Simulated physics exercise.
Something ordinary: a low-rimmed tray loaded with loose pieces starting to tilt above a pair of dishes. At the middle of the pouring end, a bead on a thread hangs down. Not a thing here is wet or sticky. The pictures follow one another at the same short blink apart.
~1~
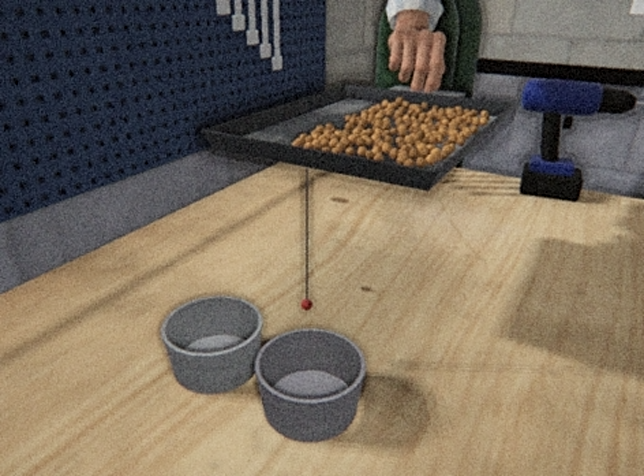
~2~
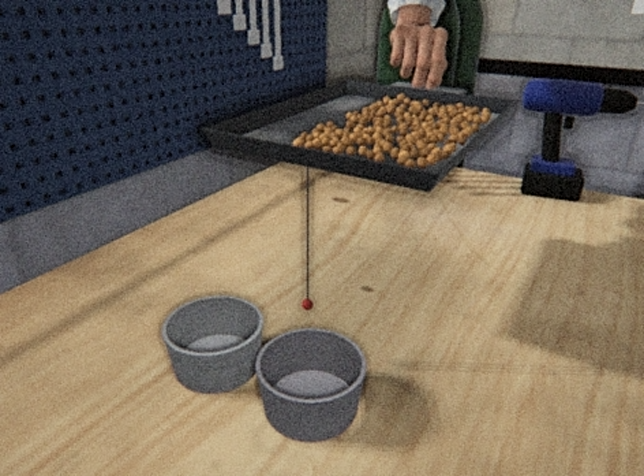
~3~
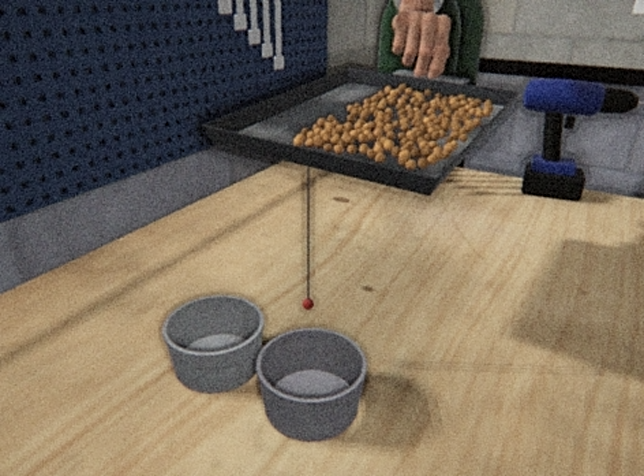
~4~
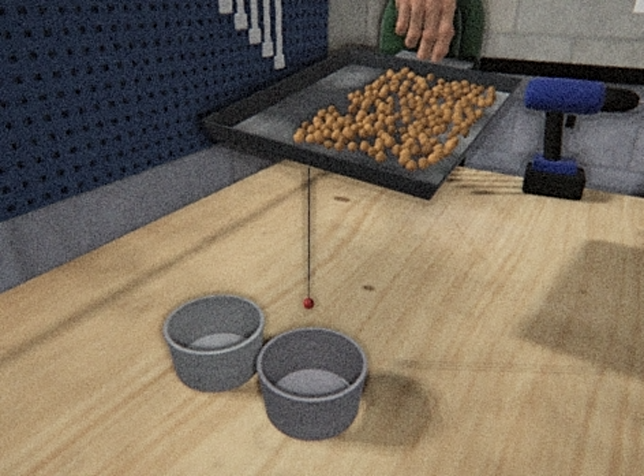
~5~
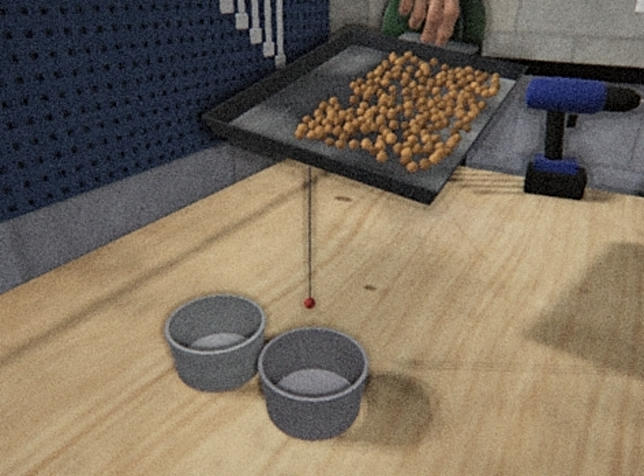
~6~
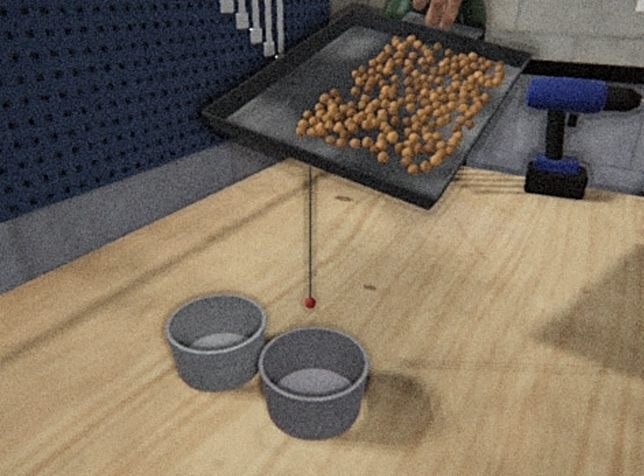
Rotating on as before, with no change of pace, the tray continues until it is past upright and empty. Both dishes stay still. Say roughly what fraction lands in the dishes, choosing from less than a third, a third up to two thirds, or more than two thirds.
The dishes will not reach a third of the load.
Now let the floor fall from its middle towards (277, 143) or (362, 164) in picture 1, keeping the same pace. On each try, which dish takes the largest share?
The first tilt favours the left-side dish and the second favours the right-side dish.
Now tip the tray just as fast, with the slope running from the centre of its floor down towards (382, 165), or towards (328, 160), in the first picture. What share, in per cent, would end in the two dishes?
Lab note: Case 1 near 10 %, case 2 near 60 %.
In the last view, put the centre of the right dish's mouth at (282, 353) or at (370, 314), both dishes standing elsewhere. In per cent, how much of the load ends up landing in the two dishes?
0, then 10 %.
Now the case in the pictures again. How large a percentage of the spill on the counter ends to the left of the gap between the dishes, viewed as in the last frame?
Left share: Close to 0 %.
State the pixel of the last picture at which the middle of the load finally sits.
Around (418, 409).
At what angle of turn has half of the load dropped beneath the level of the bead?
Approx. reading: About 95°.
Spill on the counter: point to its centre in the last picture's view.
Centre at rest: About (422, 408).
Just after the last frame, tray tipped steeply; almost all on the tray; just a few in the right dish; just a few in the air.
A moment on, tray tipped past a quarter turn; about a tenth on the tray; just a few in the right dish; the larger part outside both; about a tenth in the air.
Further on, tray tipped past a quarter turn; about a tenth in the right dish; almost all outside both.
When it is over, tray tipped past a quarter turn; about a tenth in the right dish; not one in the left dish; almost all outside both.
